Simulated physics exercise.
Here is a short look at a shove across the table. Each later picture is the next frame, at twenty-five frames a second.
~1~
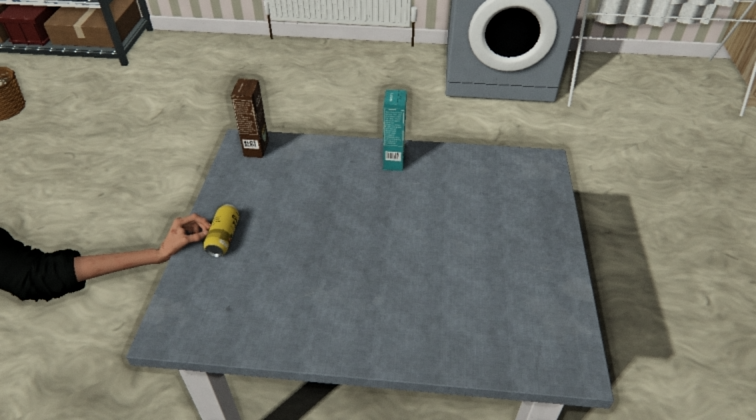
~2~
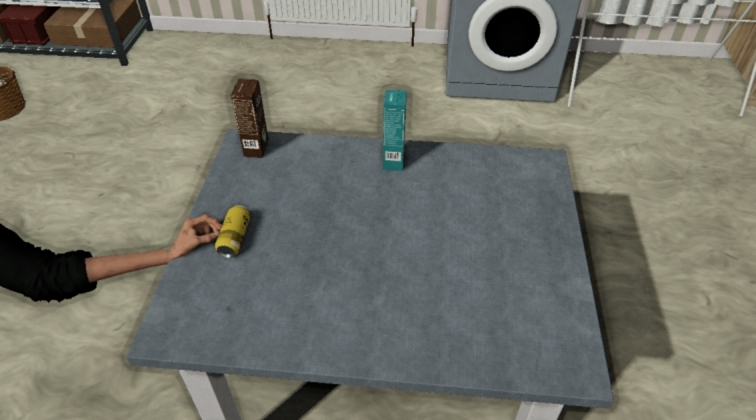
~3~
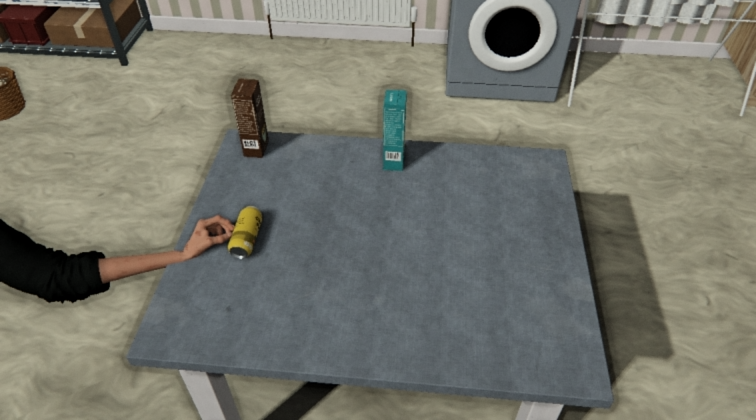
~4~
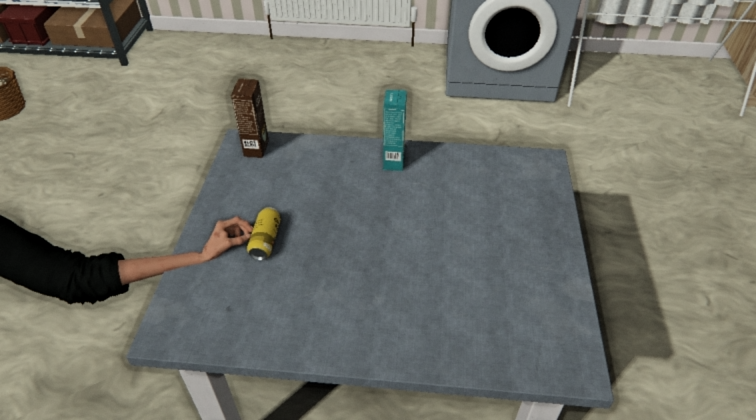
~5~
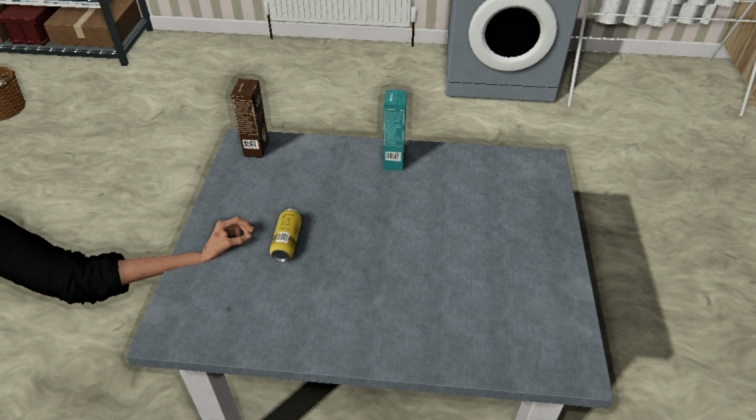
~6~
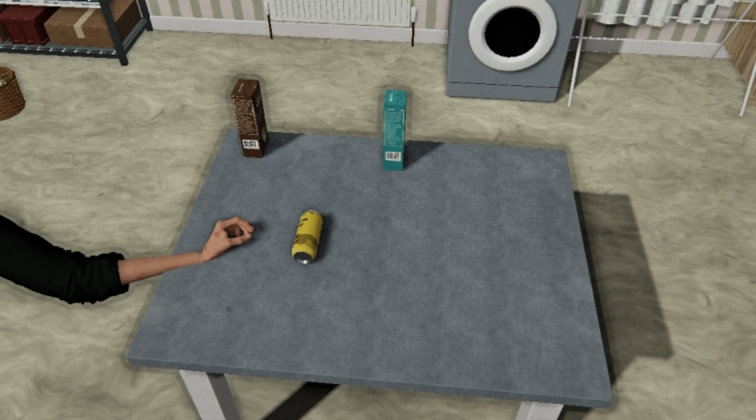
The clip shows a hand at the left pushing a yellow can lying on its side to the right across a gray table, then halting while the can rolls onward, with a brown box and a teal box standing still behind.
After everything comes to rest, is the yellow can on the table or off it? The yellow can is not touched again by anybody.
My guess is it loses the table altogether.
Then, 0.40 s later than the last frame, yellow can moved well along near (520, 252).
Then, 0.80 s later than the last frame, yellow can now off the table.
When it is over, off the table, yellow can.
